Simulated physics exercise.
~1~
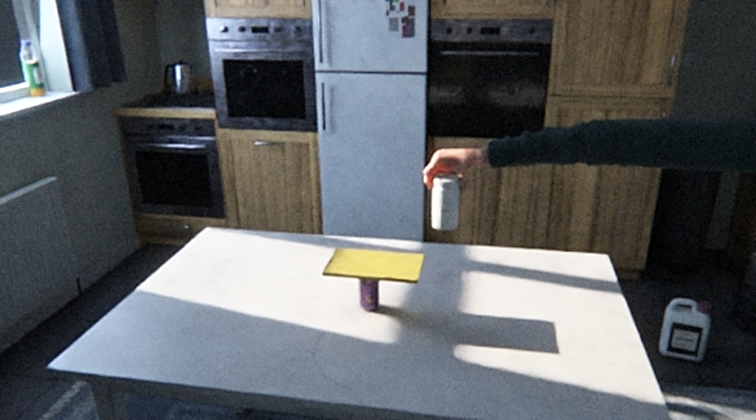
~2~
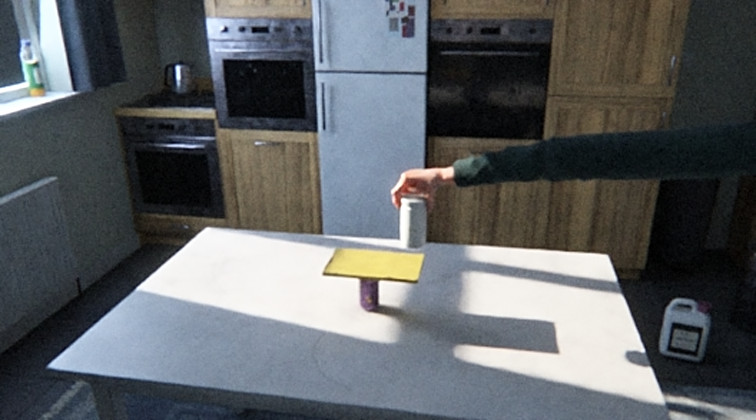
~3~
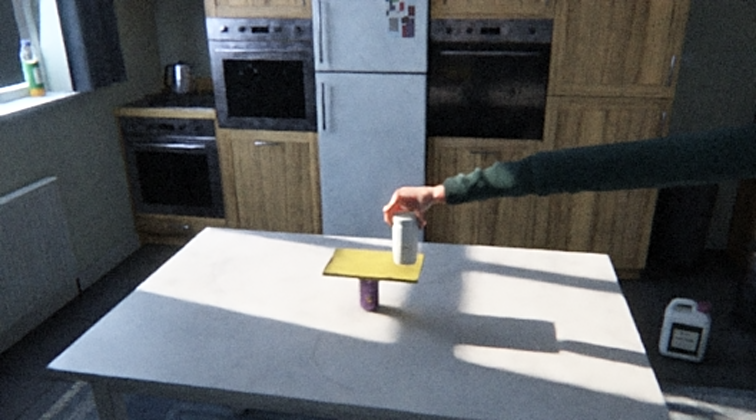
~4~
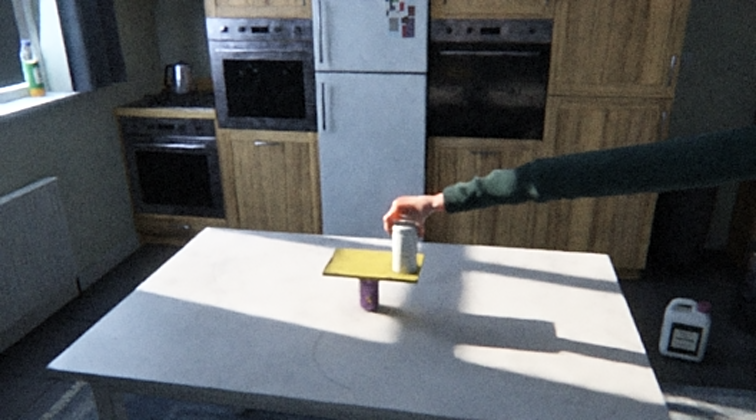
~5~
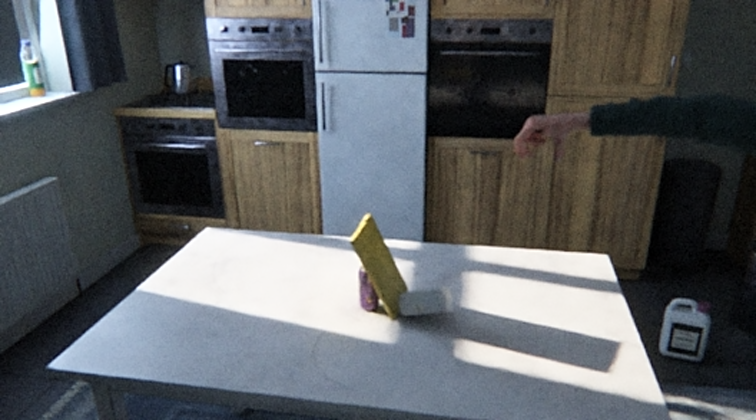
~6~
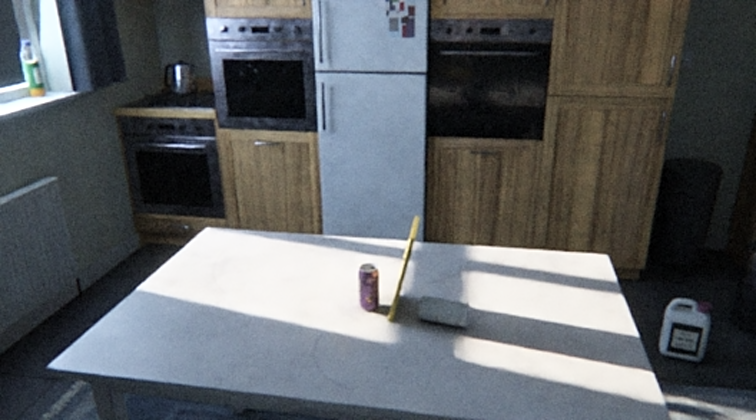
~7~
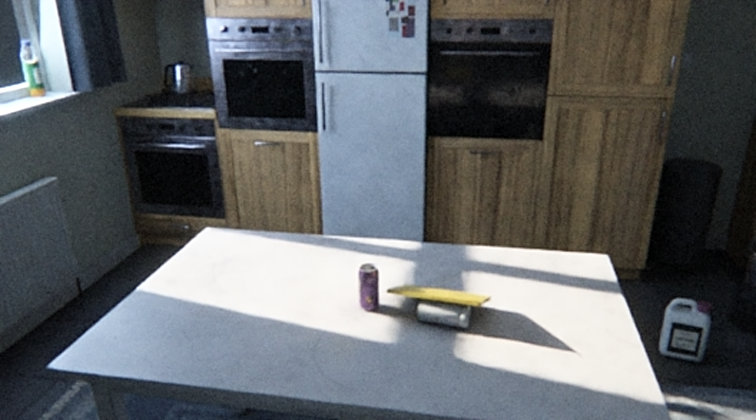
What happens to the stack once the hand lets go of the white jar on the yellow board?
The stack gives way. The board tips to the right and falls with the jar onto the table, and only the purple can stays upright.
